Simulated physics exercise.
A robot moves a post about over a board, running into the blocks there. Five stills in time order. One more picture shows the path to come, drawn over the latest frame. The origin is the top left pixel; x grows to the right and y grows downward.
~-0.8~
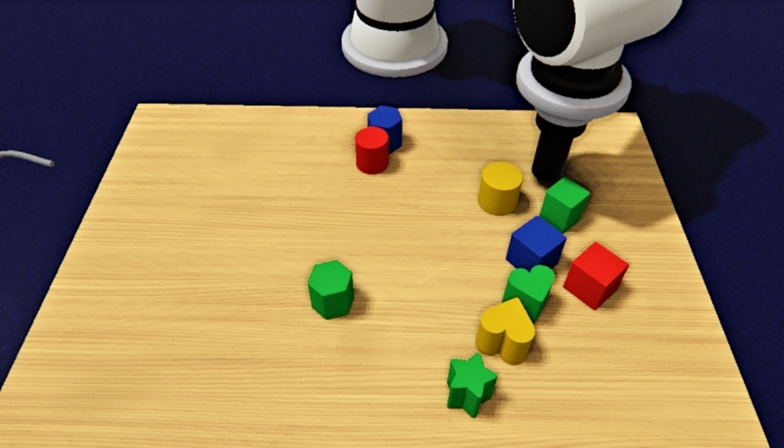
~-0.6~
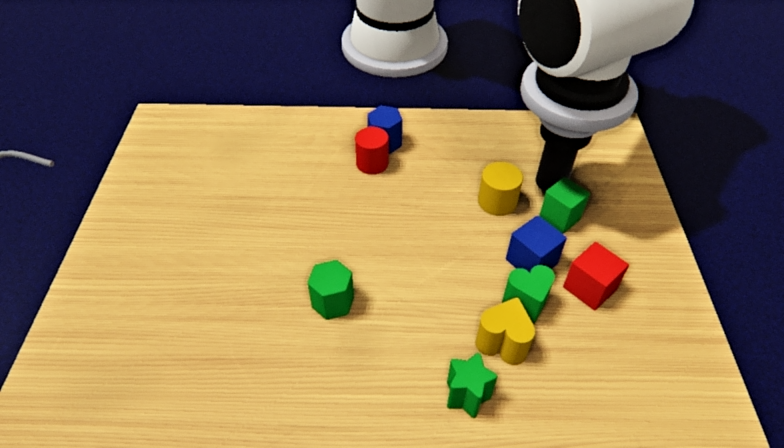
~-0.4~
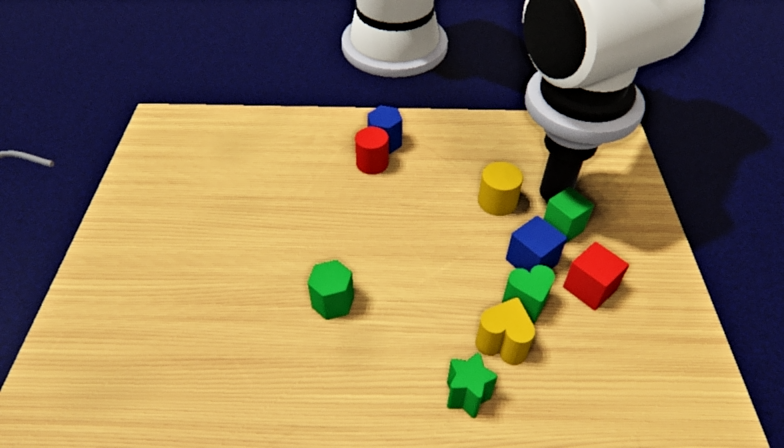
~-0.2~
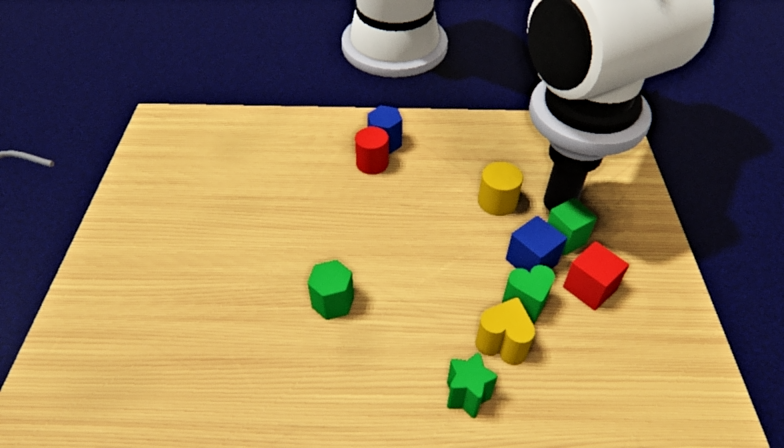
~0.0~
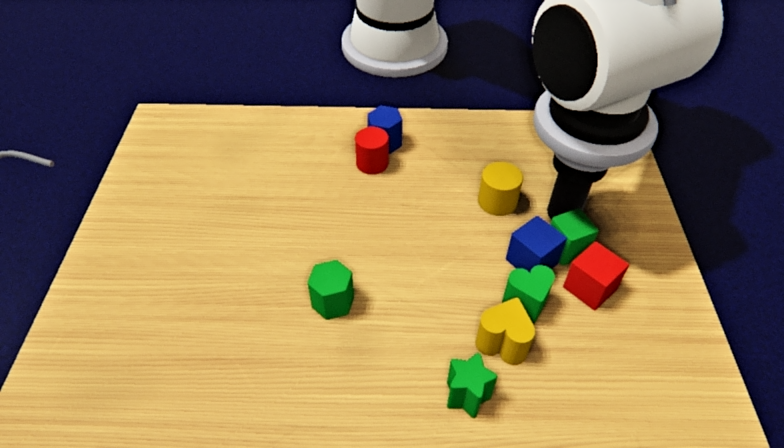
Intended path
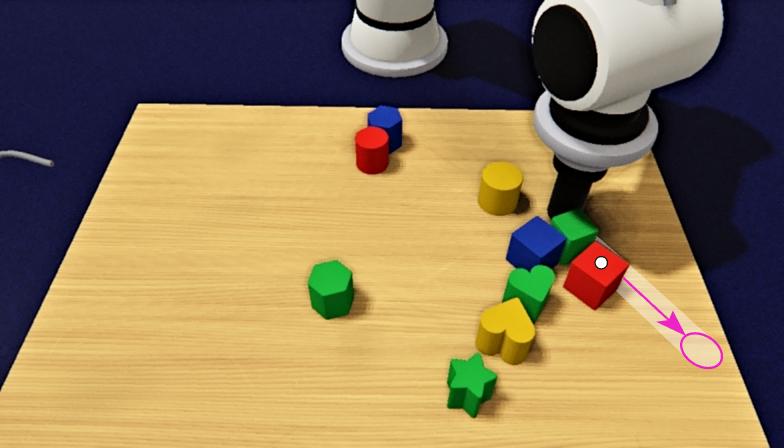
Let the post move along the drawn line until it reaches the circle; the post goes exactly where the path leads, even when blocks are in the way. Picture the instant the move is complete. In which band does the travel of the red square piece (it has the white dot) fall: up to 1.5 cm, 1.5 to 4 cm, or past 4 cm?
Covers 1.5 to 4 cm.
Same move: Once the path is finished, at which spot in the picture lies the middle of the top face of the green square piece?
It is at (592, 252).
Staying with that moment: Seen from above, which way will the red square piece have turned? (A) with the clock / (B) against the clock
B.
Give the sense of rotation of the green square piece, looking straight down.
Spin direction: Clockwise.
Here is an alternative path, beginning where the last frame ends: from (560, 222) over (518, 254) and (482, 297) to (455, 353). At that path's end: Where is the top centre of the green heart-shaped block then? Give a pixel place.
Around pixel (560, 318).
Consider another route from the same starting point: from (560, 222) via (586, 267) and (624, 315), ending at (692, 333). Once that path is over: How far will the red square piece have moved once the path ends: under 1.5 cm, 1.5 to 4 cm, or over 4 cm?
It ends over 4 cm away.
Drawn move, straight from (560, 222) to (701, 350); the dot is on the red square piece.
The first path, step by step. One third of the way, post at (606, 253); green square piece at (592, 251), turned 80° clockwise; red square piece at (603, 291), turned 25° anticlockwise.
Two thirds of the way, post at (655, 297); green square piece at (592, 252), turned 80° clockwise; red square piece at (603, 291), turned 25° anticlockwise.
At the end, post at (707, 344); blue square piece still; green square piece at (592, 252), turned 80° clockwise; red square piece at (603, 291), turned 25° anticlockwise.
